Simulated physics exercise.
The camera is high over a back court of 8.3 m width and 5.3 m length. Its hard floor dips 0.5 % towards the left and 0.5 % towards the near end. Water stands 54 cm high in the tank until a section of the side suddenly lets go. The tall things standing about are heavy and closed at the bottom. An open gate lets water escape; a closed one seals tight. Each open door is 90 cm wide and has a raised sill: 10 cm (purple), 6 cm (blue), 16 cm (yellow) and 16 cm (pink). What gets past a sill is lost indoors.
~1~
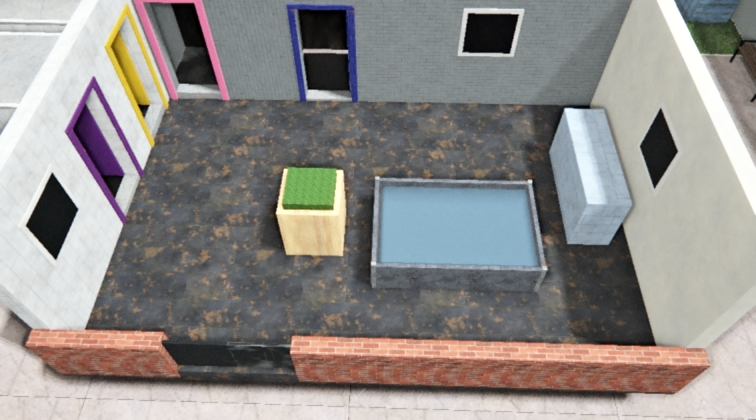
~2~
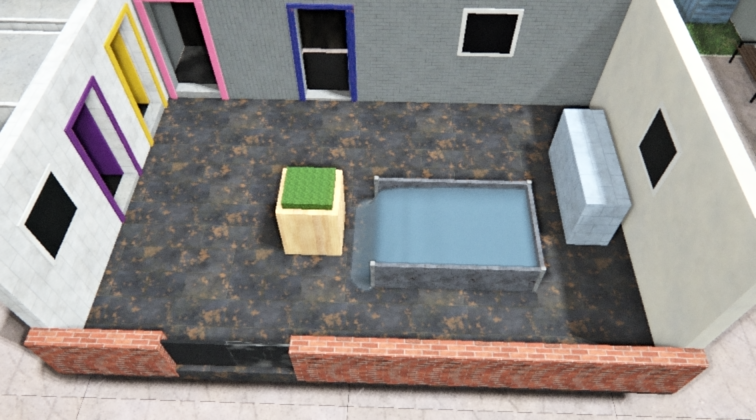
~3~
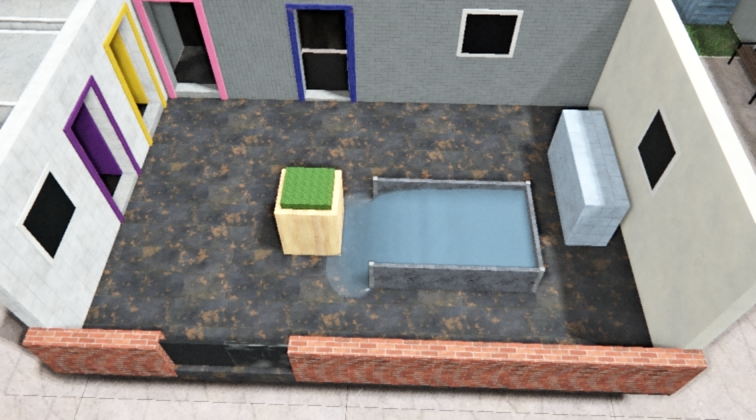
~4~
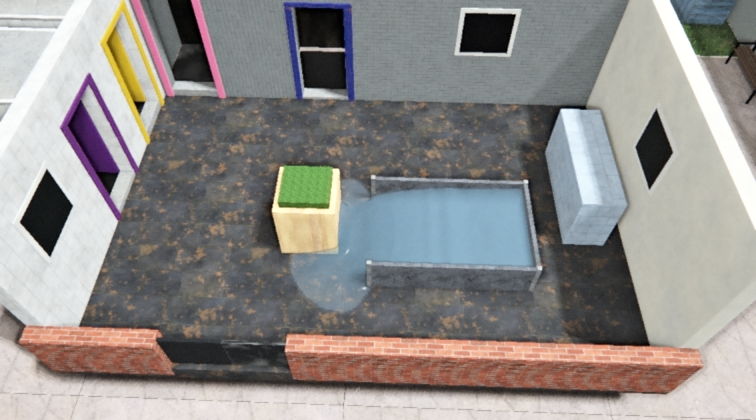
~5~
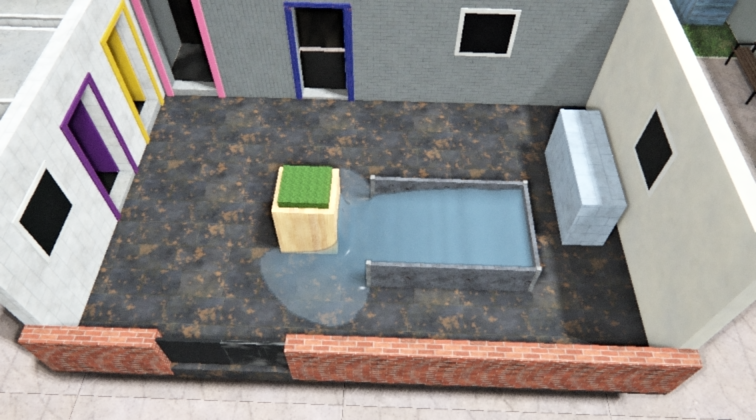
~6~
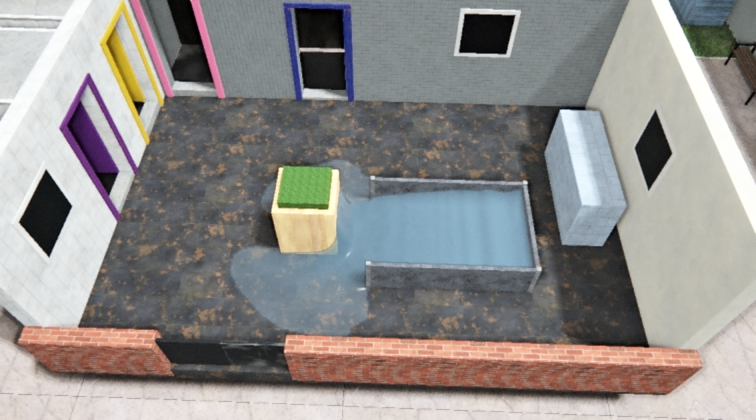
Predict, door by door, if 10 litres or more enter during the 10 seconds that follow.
Door by door: At the purple door it stays under the limit; at the blue door it exceeds the limit; at the yellow door it does not reach the limit; at the pink door it stays under the limit.
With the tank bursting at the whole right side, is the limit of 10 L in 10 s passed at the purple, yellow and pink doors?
Then: Purple below, yellow below, pink not over.
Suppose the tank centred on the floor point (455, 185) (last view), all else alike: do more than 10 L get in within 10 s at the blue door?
Against that limit: Blue under.
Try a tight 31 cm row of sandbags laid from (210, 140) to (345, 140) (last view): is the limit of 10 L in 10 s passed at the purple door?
Then: Purple above.
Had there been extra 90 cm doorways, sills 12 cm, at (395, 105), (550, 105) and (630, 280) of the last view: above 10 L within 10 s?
In that order: Under, below, below.
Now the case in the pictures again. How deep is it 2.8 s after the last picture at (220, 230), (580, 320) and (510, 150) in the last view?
About 1, 0 and 0 cm.
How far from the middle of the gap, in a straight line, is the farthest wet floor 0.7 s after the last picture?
Roughly 4.0 m.
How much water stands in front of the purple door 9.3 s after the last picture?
About 8.5 cm.
Then, 0.7 s after the last picture water covers 30 % of the floor and is deepest (40 cm) near (345, 241); purple door not reached, blue door not reached, yellow door not reached, pink door not reached.
Then, 1.5 s after the last picture water covers 45 % of the floor and is deepest (34 cm) near (345, 241); purple door not reached, blue door 3 cm at the sill, 3 L in, yellow door not reached, pink door not reached.
Then, 2.8 s after the last picture water covers 55 % of the floor and is deepest (24 cm) near (70, 349); purple door 9 cm at the sill, 0 L in, blue door 10 cm at the sill, 31 L in, yellow door 12 cm at the sill, 0 L in, pink door 7 cm at the sill, 0 L in.
Then, 5.3 s after the last picture water covers 65 % of the floor and is deepest (18 cm) near (165, 98); purple door 6 cm at the sill, 1 L in, blue door 4 cm at the sill, 41 L in, yellow door 12 cm at the sill, 0 L in, pink door 14 cm at the sill, 0 L in.
Then, 9.3 s after the last picture water covers 85 % of the floor and is deepest (10 cm) near (171, 226); purple door 9 cm at the sill, 1 L in, blue door 6 cm at the sill, 52 L in, yellow door 7 cm at the sill, 0 L in, pink door 6 cm at the sill, 0 L in.
